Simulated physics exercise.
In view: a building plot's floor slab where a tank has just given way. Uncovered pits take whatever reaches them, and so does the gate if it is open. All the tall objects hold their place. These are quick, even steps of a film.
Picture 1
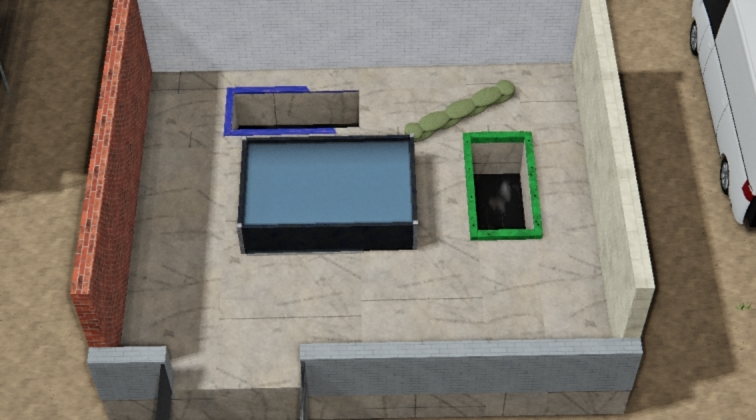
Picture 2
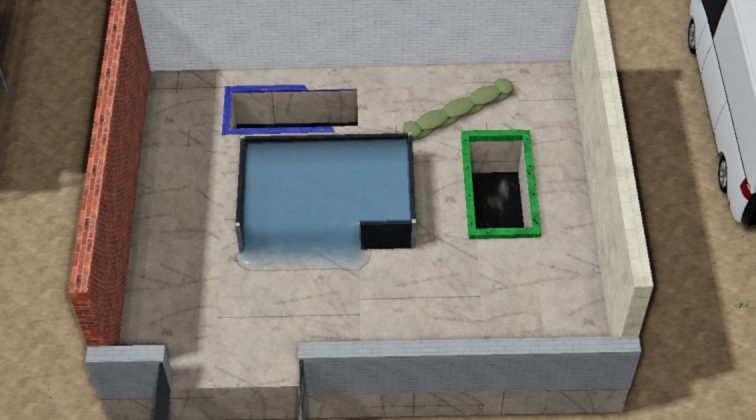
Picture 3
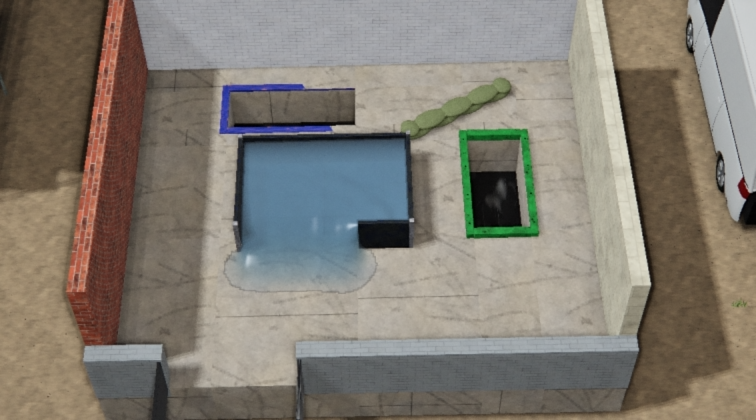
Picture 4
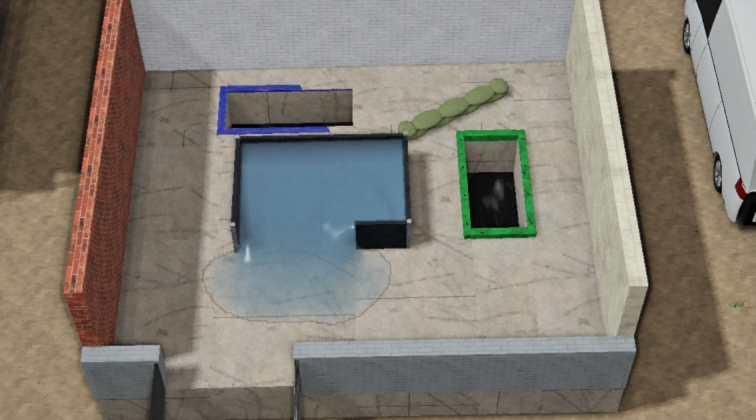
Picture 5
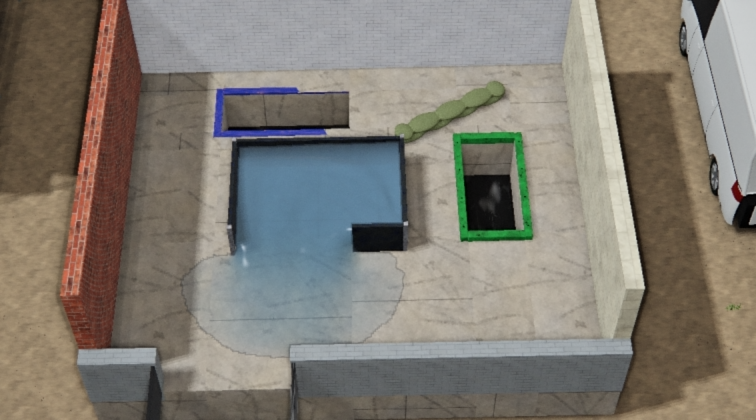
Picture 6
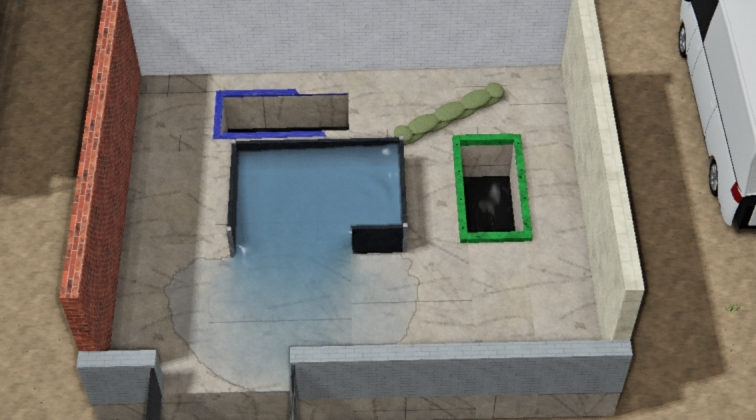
At the start, a dark-walled tank of still blue water sits on a walled slab between a blue-edged opening and a green-edged one. Most of its near wall gives way, and water pours out through the gap. The shallow pool spreads outward across the slab, reaching the low grey front wall.
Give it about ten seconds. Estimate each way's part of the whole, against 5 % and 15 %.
In the end: The gate takes above 15 %; the green pit takes not even 5 %; the blue pit takes not even 5 %.
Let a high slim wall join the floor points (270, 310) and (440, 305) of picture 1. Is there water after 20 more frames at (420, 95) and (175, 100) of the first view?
As listed: Not flooded, clear.
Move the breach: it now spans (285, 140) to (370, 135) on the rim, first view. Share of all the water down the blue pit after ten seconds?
Parts in a hundred: Blue 75.
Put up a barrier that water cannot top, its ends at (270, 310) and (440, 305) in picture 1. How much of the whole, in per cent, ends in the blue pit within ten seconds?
Parts in a hundred: Blue 6.
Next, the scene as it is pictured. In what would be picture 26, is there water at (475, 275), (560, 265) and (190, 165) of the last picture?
One after the other: Awash, awash, free of water.
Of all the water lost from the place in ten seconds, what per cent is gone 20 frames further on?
Near 60 in a hundred.
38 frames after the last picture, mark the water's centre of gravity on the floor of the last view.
Around (347, 265).
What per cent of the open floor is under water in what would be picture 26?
I make it 50 per cent.
A moment on, water covers 25 % of the floor; the gate 6 %, the green pit 0 %, the blue pit 0 %.
Next, water covers 30 % of the floor; the gate 18 %, the green pit 0 %, the blue pit 0 %.
Then, water covers 50 % of the floor; the gate 33 %, the green pit 0 %, the blue pit 0 %.
Later, water covers 70 % of the floor; the gate 46 %, the green pit 0 %, the blue pit 0 %.
In the end, water covers 80 % of the floor; the gate 55 %, the green pit 0 %, the blue pit 1 %.
